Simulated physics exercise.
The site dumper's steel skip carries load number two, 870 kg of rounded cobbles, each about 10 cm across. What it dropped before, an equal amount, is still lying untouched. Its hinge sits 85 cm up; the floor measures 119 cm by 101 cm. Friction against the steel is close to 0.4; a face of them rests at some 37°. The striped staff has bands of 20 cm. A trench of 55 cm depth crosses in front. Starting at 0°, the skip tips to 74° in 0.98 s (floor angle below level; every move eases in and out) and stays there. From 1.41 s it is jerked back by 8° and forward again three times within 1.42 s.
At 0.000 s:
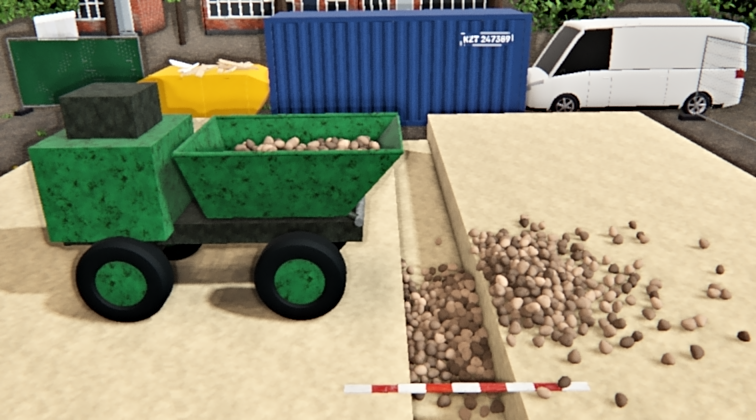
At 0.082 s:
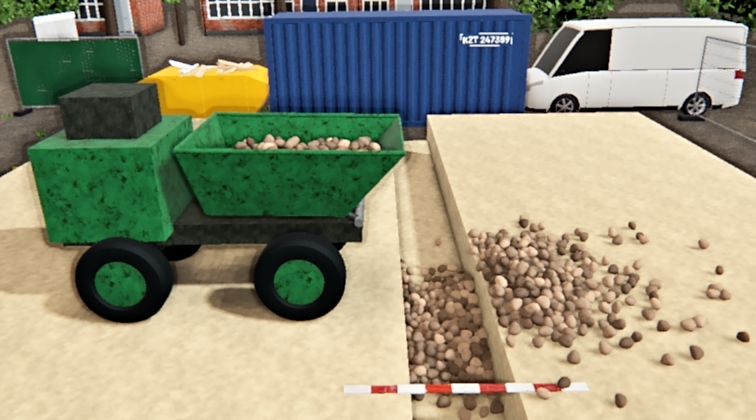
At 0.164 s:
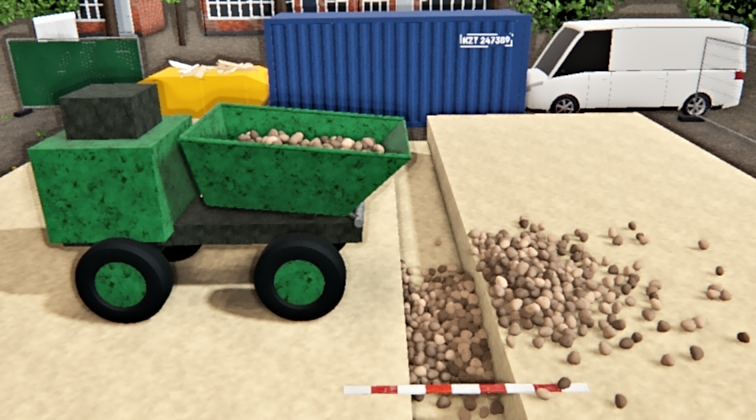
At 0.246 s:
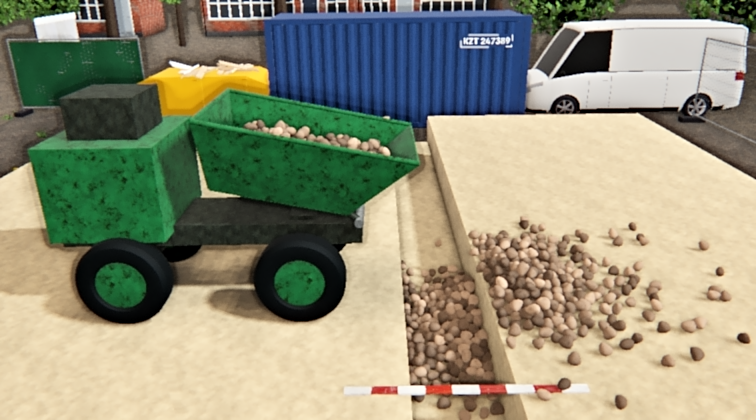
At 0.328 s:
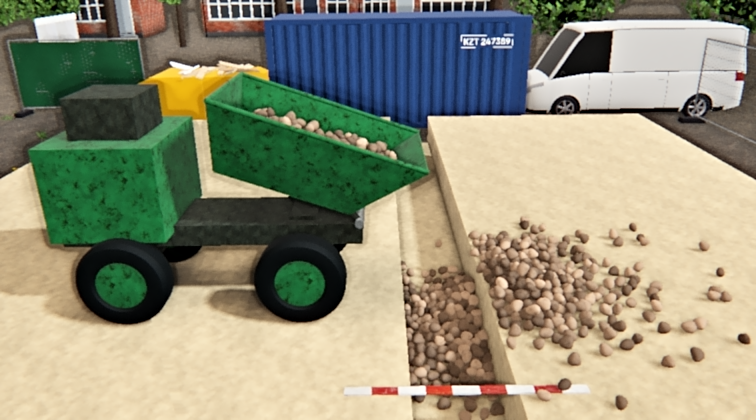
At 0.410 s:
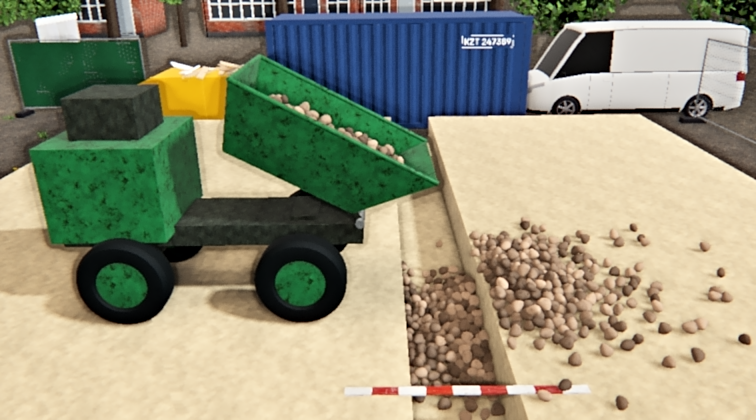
On a sandy building site, a green dumper steadily raises its skip of brown stones.
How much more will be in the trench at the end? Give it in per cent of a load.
Close to 49 parts in a hundred.
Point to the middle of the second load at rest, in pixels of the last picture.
Around (492, 280).
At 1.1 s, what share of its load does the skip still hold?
About 90 per cent.
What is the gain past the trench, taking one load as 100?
Some 50 per cent of a load.
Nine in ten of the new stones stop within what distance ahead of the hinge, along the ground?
Roughly 230 cm ahead of it.
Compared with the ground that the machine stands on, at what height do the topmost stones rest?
Some 34 cm above that level.
After 0.7 s the floor is at 63°; in per cent of one load, 100 in the skip, 46 in the trench, 53 past the trench; the foremost stones are at (696, 272).
After 1.1 s the floor is at 74°; in per cent of one load, 91 in the skip, 55 in the trench, 53 past the trench; the foremost stones are at (696, 272).
After 3.3 s the floor is at 74°; in per cent of one load, 0 in the skip, 95 in the trench, 104 past the trench; the foremost stones are at (726, 270).
After 6.2 s the floor is at 74°; in per cent of one load, 0 in the skip, 95 in the trench, 104 past the trench; the foremost stones are at (726, 270). Net gain in the trench, 49.
